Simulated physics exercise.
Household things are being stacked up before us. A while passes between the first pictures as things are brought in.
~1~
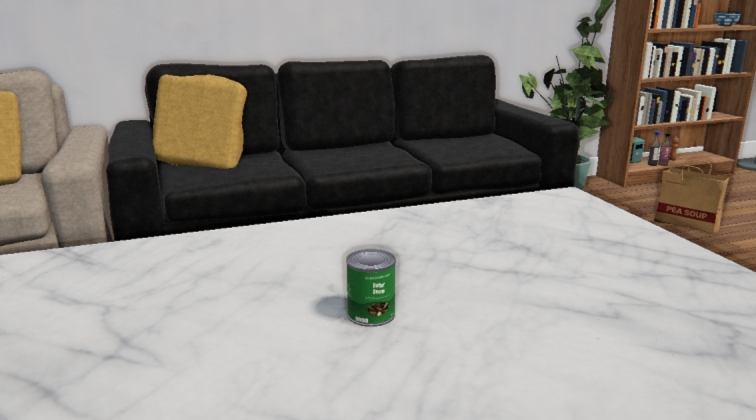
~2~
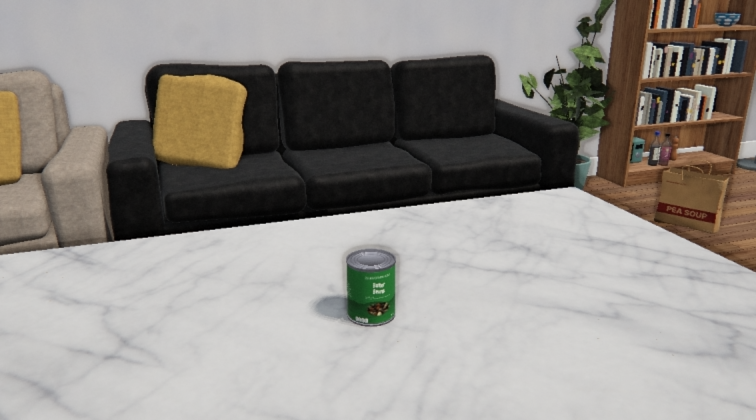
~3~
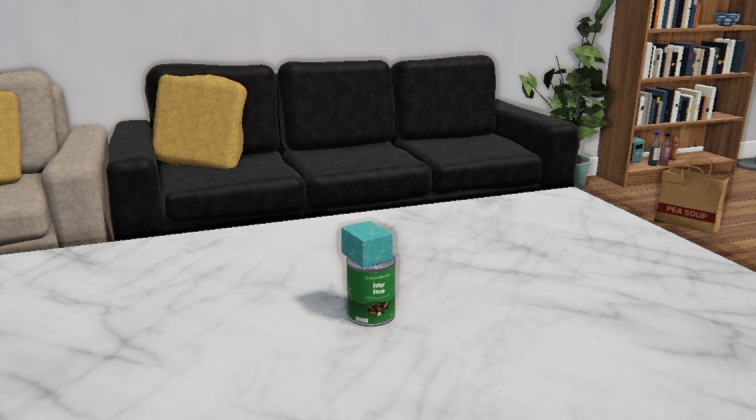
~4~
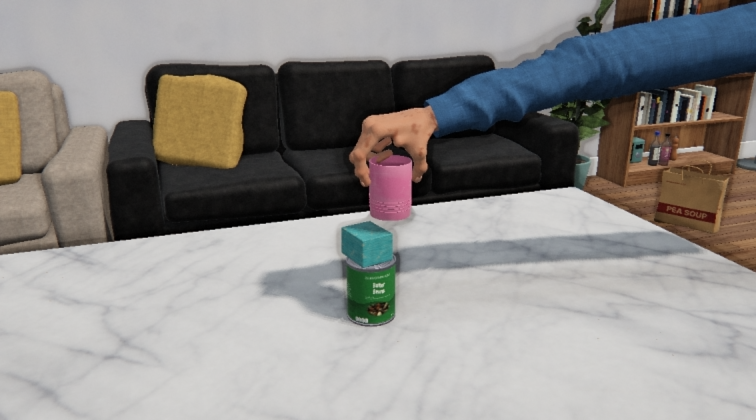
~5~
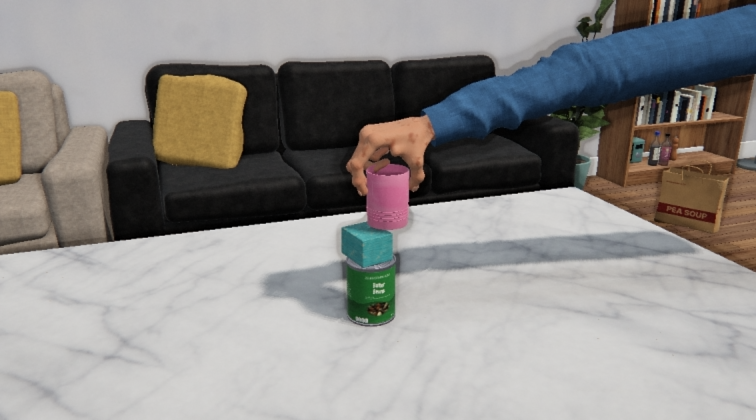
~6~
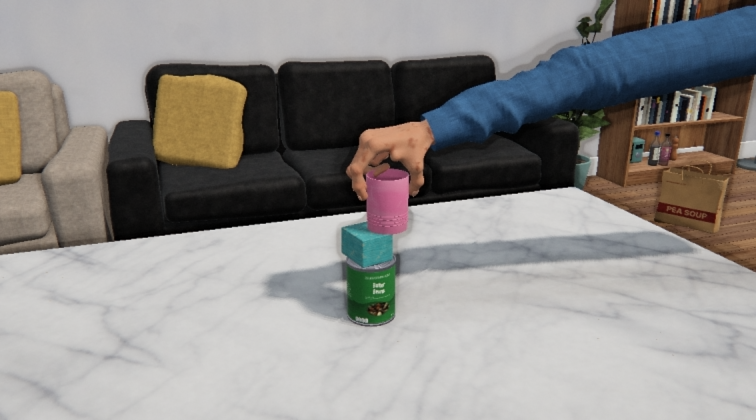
In a living room with a black sofa behind a marble-topped table, a green tin stands alone, and then a teal block appears on top of it. A hand in a blue sleeve reaches in from the right holding a pink cup above the block, then lowers it slightly onto the block, still gripping it.
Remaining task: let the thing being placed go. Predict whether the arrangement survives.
Pretty sure the pile is unstable there.
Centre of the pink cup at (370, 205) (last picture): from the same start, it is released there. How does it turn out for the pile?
In the end the pile does not fall.
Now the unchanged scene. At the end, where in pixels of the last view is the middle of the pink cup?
At about (412, 283).
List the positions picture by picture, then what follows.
The last thing is not in view yet; green tin (371, 287), in the first frame.
The last thing is not in view yet; green tin (371, 287), in the second frame.
The last thing is not in view yet; green tin (371, 287), in the third frame.
Still above its spot; pink cup (391, 188); green tin (371, 287), in the fourth frame.
Still above its spot; pink cup (387, 196); green tin (371, 287), in the fifth frame.
Set down, still held; pink cup (387, 201); green tin (371, 287), in the sixth frame.
Then, 0.36 s on from there, pink cup now fallen.
Then, 0.72 s on from there, nothing new.
In the end, fallen, pink cup; the other 2 unmoved. At the end, from the last picture's camera, pink cup near (412, 283). The pile loses its balance.
